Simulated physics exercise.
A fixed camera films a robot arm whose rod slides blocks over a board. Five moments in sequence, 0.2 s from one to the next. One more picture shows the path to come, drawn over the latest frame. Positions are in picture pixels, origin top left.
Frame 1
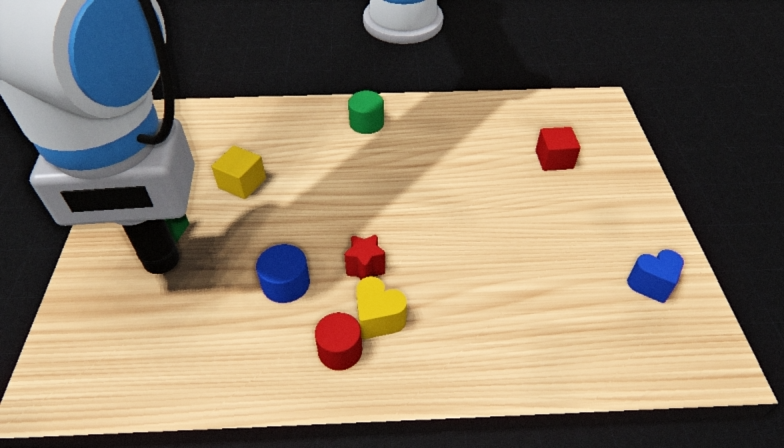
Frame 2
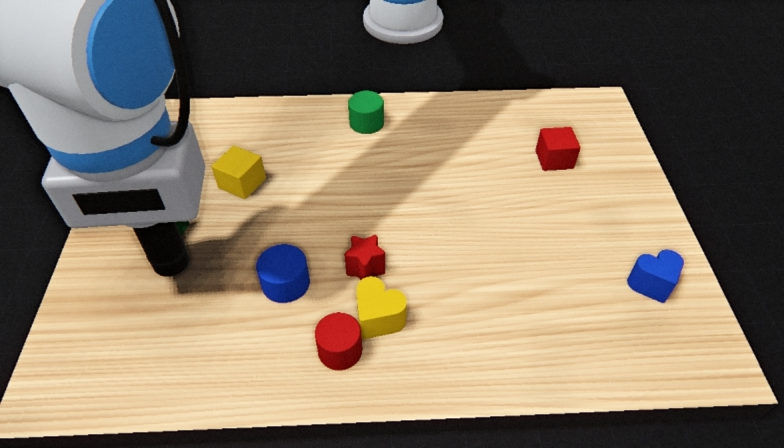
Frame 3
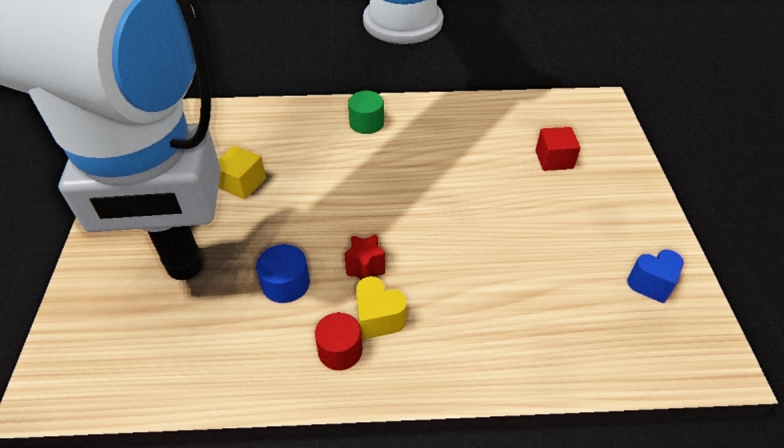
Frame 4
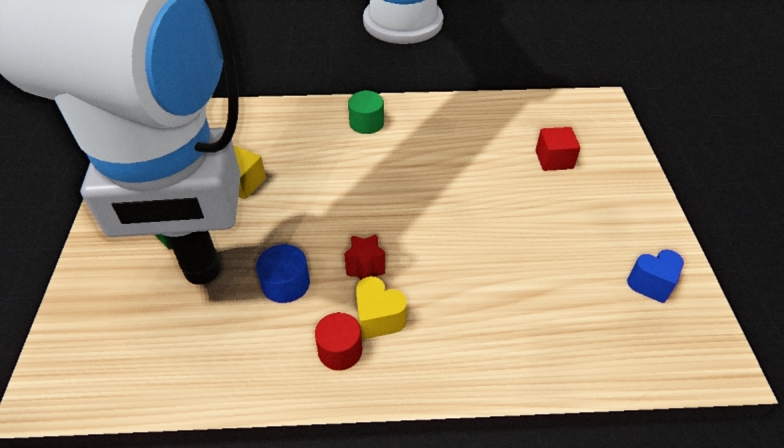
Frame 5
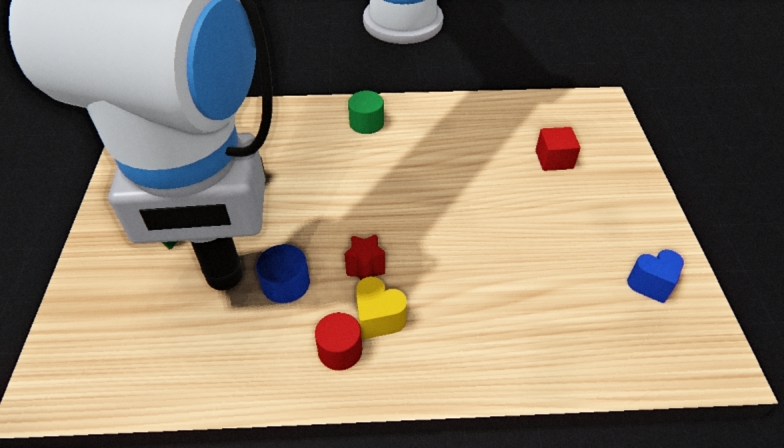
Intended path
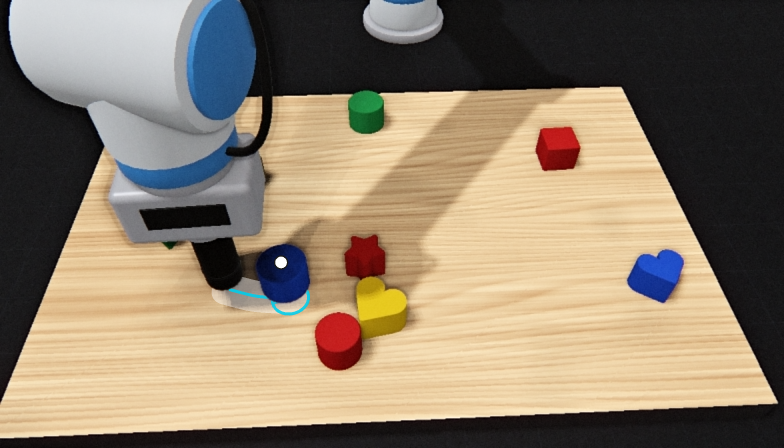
In this clip, a white and blue robot arm moves its black rod a short way rightward over a wooden board, nearing a blue cylinder, while the blue cylinder, red star, yellow heart and other colored blocks stay still.
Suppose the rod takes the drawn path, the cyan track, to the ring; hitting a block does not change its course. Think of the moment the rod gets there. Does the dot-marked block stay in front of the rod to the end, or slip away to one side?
I'm fairly sure the dot-marked block rides along ahead of the rod to the very end.
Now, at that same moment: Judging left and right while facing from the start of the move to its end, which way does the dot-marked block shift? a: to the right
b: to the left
It's b.
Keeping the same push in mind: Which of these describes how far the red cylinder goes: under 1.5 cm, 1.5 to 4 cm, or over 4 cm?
The shift is below 1.5 cm.
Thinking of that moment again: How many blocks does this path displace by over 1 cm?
That makes 1 block.
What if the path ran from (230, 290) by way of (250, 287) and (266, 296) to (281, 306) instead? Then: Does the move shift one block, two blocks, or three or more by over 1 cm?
The answer is a single block.
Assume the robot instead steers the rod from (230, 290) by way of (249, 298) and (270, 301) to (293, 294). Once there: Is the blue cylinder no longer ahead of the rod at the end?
No.
Drawn move, from (230, 290) through (259, 297) to (291, 299); the dot is on the blue cylinder.
On the path given first. Halfway along, rod (256, 284); blue cylinder (296, 261).
At the end, rod (288, 286); blue cylinder (322, 256); red cylinder still.
